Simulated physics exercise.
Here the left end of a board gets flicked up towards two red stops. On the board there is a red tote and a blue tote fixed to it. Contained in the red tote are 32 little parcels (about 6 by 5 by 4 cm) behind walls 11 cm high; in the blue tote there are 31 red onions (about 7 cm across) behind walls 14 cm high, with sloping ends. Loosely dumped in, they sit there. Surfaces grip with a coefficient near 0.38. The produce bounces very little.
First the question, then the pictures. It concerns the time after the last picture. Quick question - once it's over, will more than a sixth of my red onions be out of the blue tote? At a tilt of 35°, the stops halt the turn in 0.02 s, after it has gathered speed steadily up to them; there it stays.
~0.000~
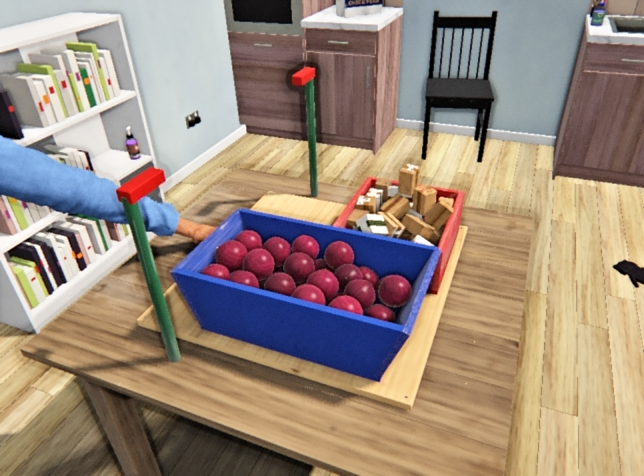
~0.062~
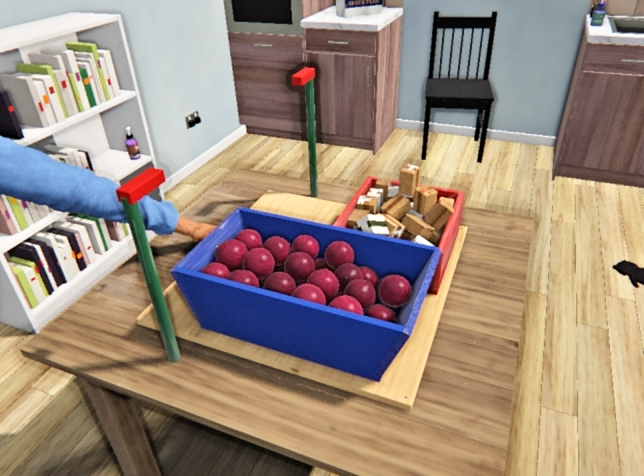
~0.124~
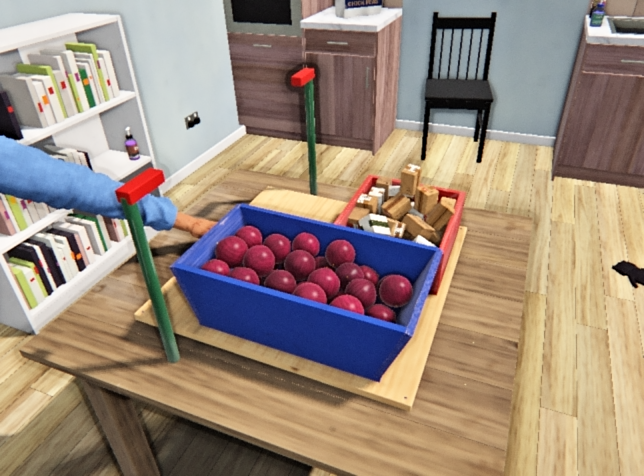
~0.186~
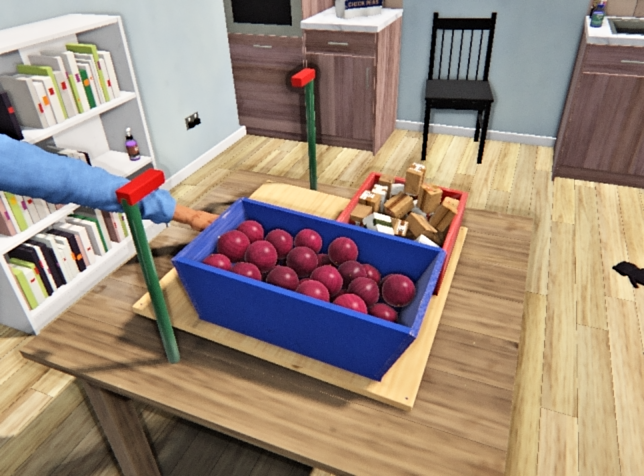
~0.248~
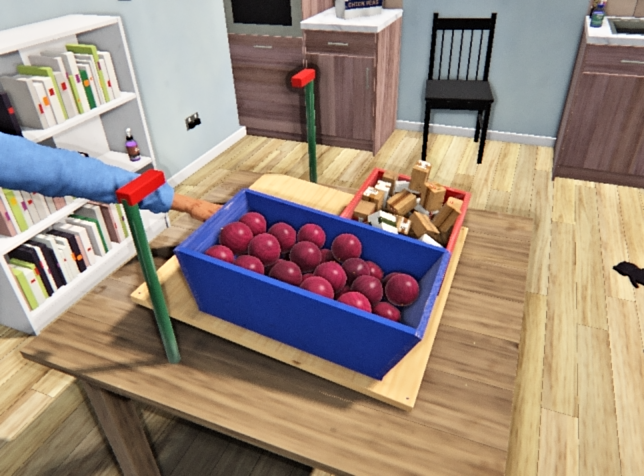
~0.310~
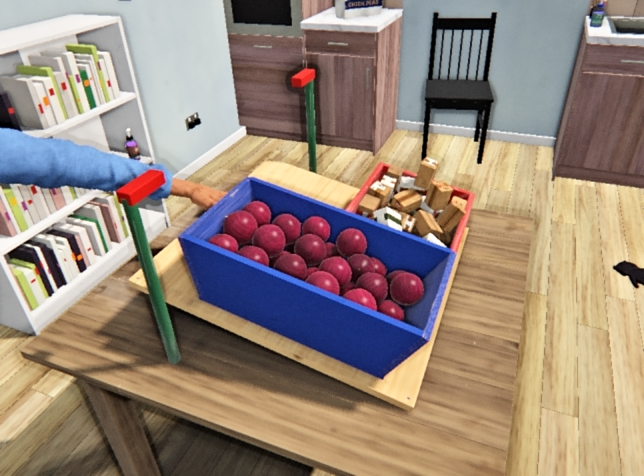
No. The tally of escapes does not reach a sixth.
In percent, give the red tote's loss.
Red tote, 5 in a hundred gone.
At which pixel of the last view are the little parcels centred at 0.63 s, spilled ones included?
Centre approx. (440, 208).
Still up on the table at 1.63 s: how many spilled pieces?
The number is some 1.
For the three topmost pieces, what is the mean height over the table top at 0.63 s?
Close to 38 cm up.
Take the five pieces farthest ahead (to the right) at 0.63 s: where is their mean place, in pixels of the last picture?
Around pixel (475, 212).
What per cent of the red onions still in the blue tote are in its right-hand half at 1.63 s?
Roughly 70 percent of the remaining load.
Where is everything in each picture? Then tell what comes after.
In the first frame (each is followed by its nearest rim corner in this view), blue tote, (404, 329); red tote (its farthest corner), (372, 178); 0° from level; none out.
In the second frame, blue tote, (405, 329); red tote, (372, 178); 0° from level.
In the third frame, blue tote, (406, 330); red tote, (373, 176); 2° from level.
In the fourth frame, blue tote, (411, 331); red tote, (376, 173); 4° from level.
In the fifth frame, blue tote, (416, 332); red tote, (379, 169); 7° from level.
In the sixth frame, blue tote, (424, 334); red tote, (384, 164); 11° from level; none out.
After 0.53 s, the lift is arrested.
After 0.63 s, tilt 35°; red tote 32 in, 0 out and blue tote 31 in, 0 out.
After 0.77 s, tilt 35°; red tote 31 in, 1 out and blue tote 31 in, 0 out.
After 1.03 s, tilt 35°; red tote 30 in, 2 out and blue tote 31 in, 0 out.
When it is over (at 1.63 s), red tote 30 in, 2 out and blue tote 29 in, 2 out. Asked share, 2 of 31, 6 per cent.
